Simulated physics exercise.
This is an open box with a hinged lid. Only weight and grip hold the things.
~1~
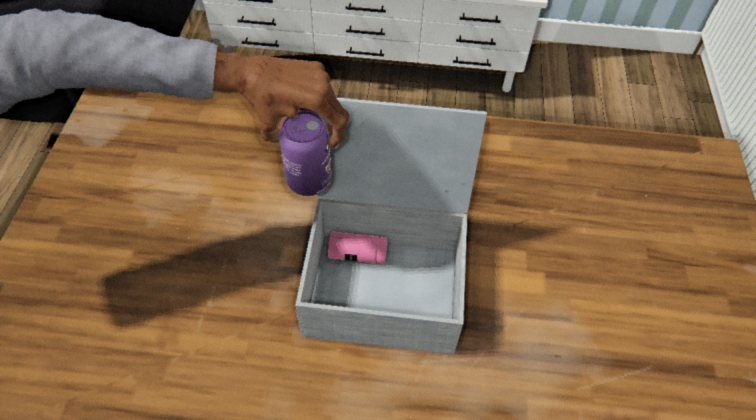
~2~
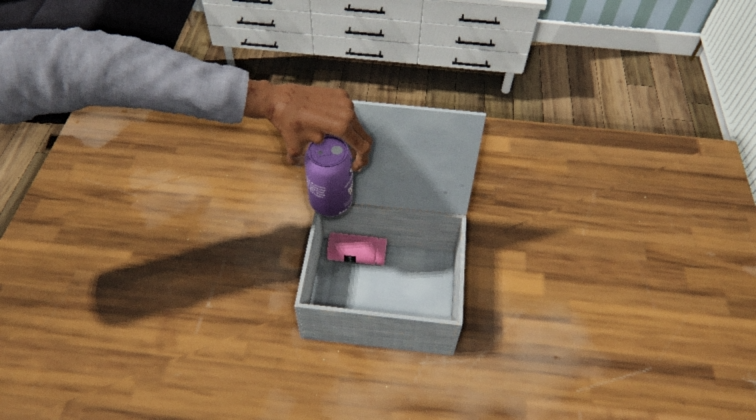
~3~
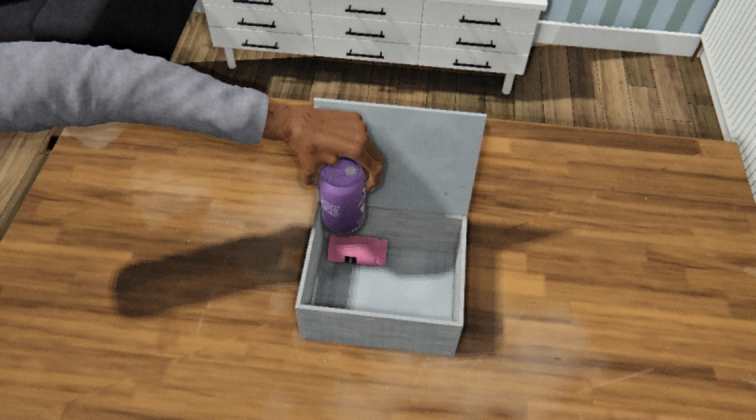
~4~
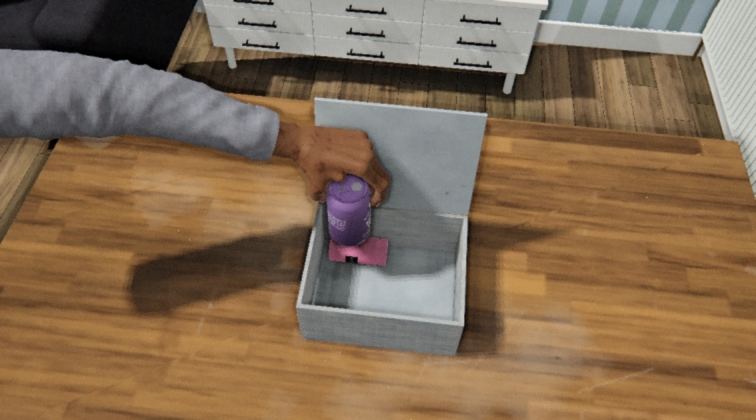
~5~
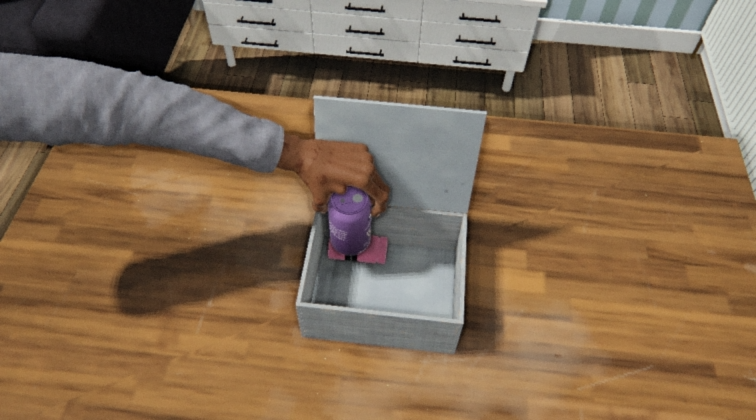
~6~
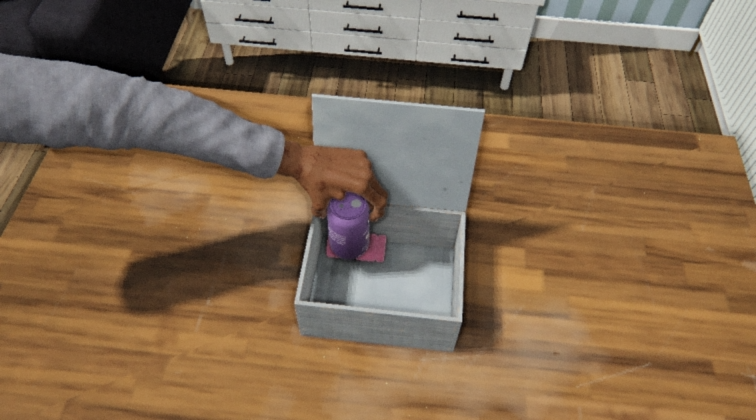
In the video, a hand holding a purple can moves it right and lowers it into an open gray box with a hinged lid on a wooden table, over a small pink object lying inside.
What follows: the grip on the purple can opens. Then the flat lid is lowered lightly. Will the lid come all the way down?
Outcome: The lid shuts flat.
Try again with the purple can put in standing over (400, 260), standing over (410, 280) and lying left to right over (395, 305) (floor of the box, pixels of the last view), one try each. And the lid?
First, it sits on the rim; second, it will not close; third, it sits on the rim.
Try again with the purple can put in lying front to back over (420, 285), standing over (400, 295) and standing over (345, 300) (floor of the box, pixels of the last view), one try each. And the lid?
First, it sits on the rim; second, it is held up; third, it will not close.
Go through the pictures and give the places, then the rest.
In the first frame, still above its spot; purple can (306, 156); pink shaker (358, 248).
In the second frame, still above its spot; purple can (330, 178); pink shaker (357, 249).
In the third frame, still above its spot; purple can (343, 197); pink shaker (358, 250).
In the fourth frame, still above its spot; purple can (349, 211); pink shaker (359, 250).
In the fifth frame, still above its spot; purple can (350, 222).
In the sixth frame, in place under the hand; purple can (349, 226).
Then, 0.90 s past the last view, lid starting down; purple can on its side near (344, 290).
Then, 1.60 s past the last view, lid 57° above the rim; purple can on its side near (343, 290).
Then, 2.00 s past the last view, lid 18° above the rim; purple can on its side near (343, 290).
Finally, lid shut; down or leaning hard in the box, purple can; pink shaker still in place. Final places as the last picture's camera would see them, purple can near (342, 290).
